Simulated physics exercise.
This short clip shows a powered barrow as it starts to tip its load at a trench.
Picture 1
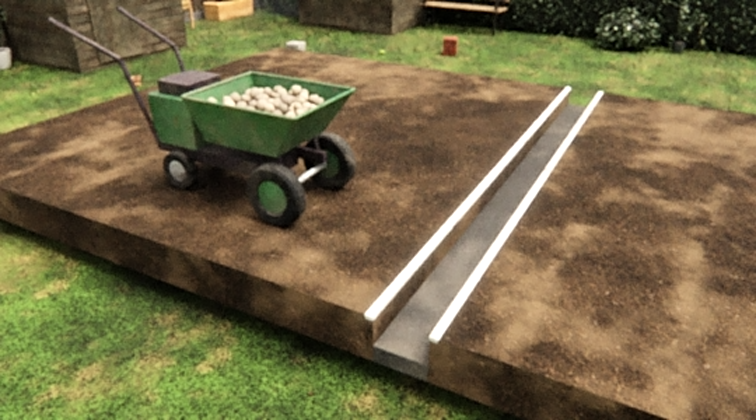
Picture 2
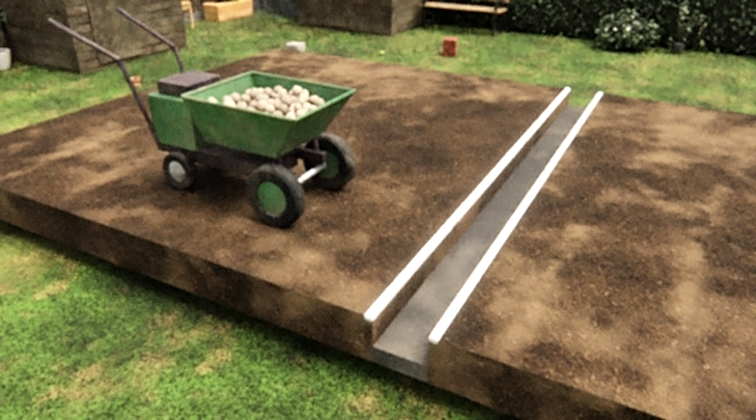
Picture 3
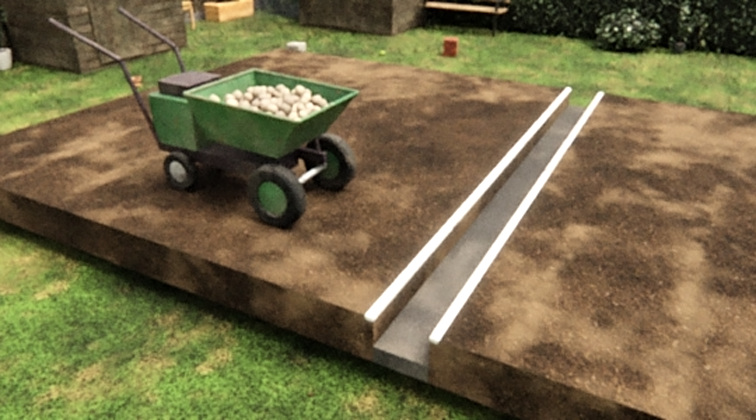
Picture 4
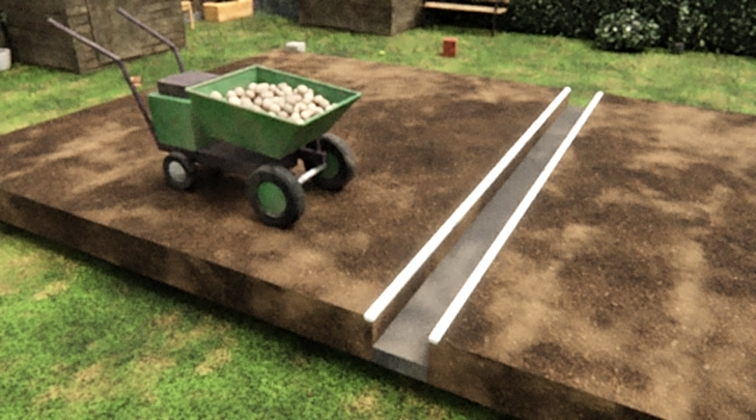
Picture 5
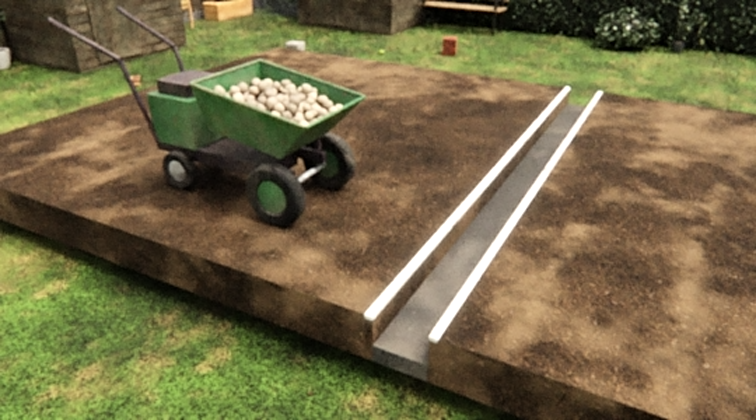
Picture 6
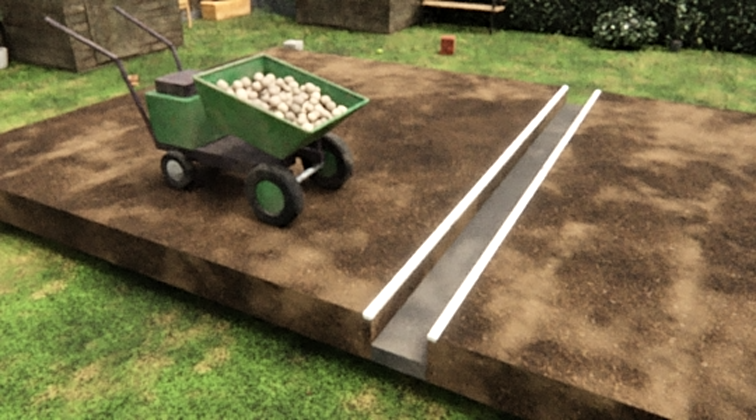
A green skip on a small wheeled barrow, heaped with pale pebbles, stays level at first, then tilts slightly to the right, its back edge lifting while the wheels stay put. The barrow, with dark handles and black tyres, stands left of a narrow grey trench edged by two white rails. The raised brown soil bed lies in a grassy garden, seen from above by a still camera.
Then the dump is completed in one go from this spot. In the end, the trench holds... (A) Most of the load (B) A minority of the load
The answer is B.
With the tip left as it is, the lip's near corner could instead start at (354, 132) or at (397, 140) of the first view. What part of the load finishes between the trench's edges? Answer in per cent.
The share would be near 90 percent, and then near 30 percent.
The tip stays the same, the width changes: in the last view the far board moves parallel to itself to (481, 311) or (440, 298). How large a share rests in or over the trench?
You'd get 20 % in the first case and 20 % in the second.
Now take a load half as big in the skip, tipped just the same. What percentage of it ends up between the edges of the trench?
Estimated share: Near 10 in a hundred.
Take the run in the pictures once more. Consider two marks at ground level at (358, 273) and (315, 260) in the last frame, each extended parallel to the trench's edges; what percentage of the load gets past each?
Roughly 50 and 70 percent.
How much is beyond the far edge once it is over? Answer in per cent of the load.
Roughly 0 per cent of the load.
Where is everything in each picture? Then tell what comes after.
Lip of the skip near (294, 119), level; top of the load near (270, 104), river pebbles; first edge of the trench near (396, 284); far edge near (457, 304), the trench over half as wide as the skip, and about half as deep as wide, in the first frame.
Lip of the skip near (294, 121), level; top of the load near (271, 104), in the second frame.
Lip of the skip near (297, 122), tipped barely; top of the load near (273, 104), in the third frame.
Lip of the skip near (301, 125), tipped barely; top of the load near (262, 105), in the fourth frame.
Lip of the skip near (305, 128), tipped a little; top of the load near (266, 102), in the fifth frame.
Lip of the skip near (310, 133), tipped a little; top of the load near (267, 94); first edge of the trench near (394, 284); far edge near (455, 303), in the sixth frame.
Shortly afterwards, skip tipped steeply; the whole lot in the skip.
Next, skip tipped steeply; the bulk in the skip; a little short of the trench; only a few falling.
Some moments later, skip tipped right over; near a third in the skip; near half short of the trench; a little in or heaped over the trench.
In the end, skip tipped right over; near a quarter in the skip; near half short of the trench; near a quarter in or heaped over the trench; none at all beyond it.
